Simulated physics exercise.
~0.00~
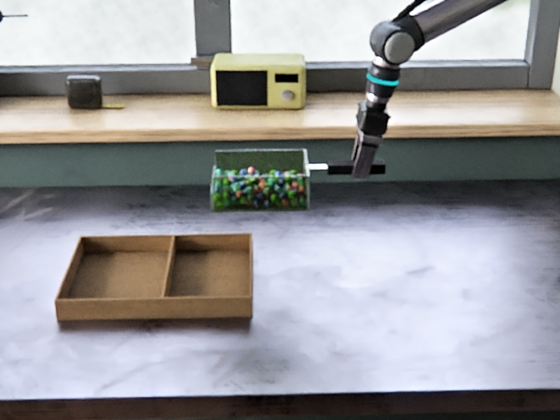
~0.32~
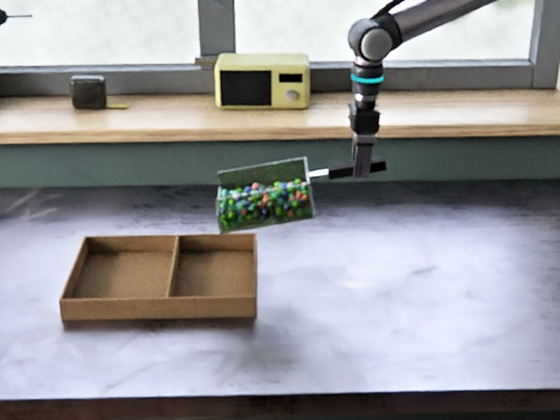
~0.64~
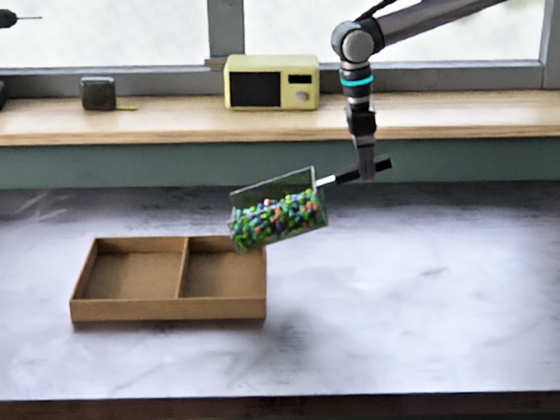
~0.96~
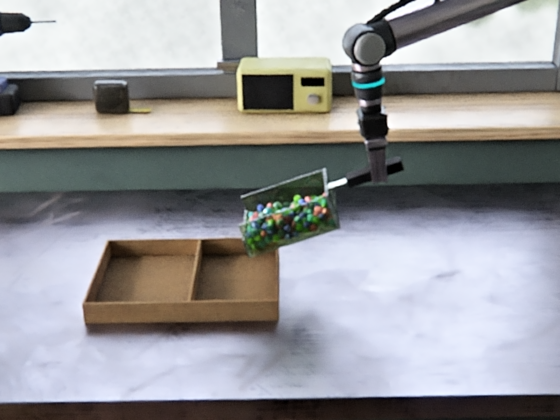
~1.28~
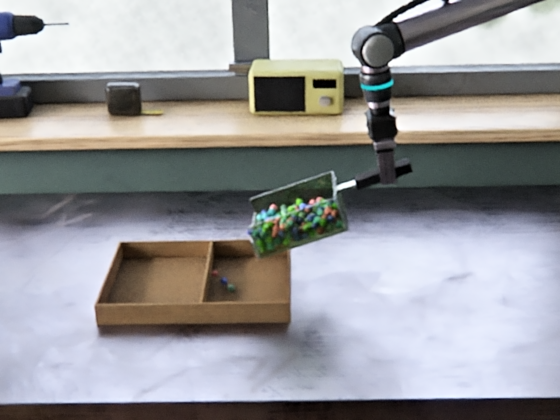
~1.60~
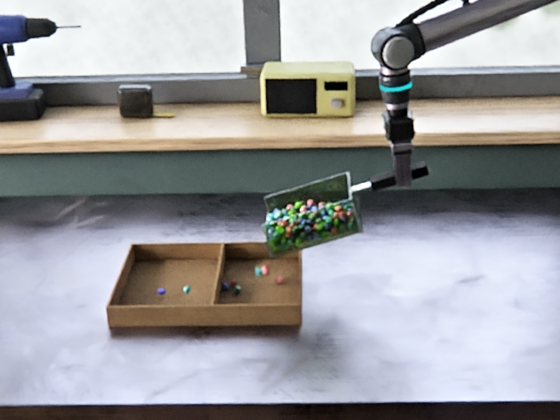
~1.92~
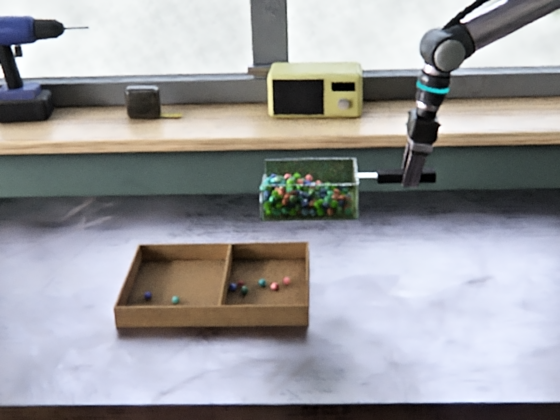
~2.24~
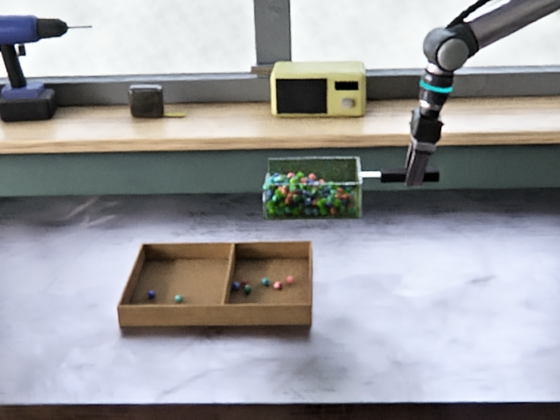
A robot arm tipped a clear box full of colorful round sweets over a divided brown tray on the table, spilling just a few into both sections, then leveled the box and held it still, with nearly all the sweets still inside.
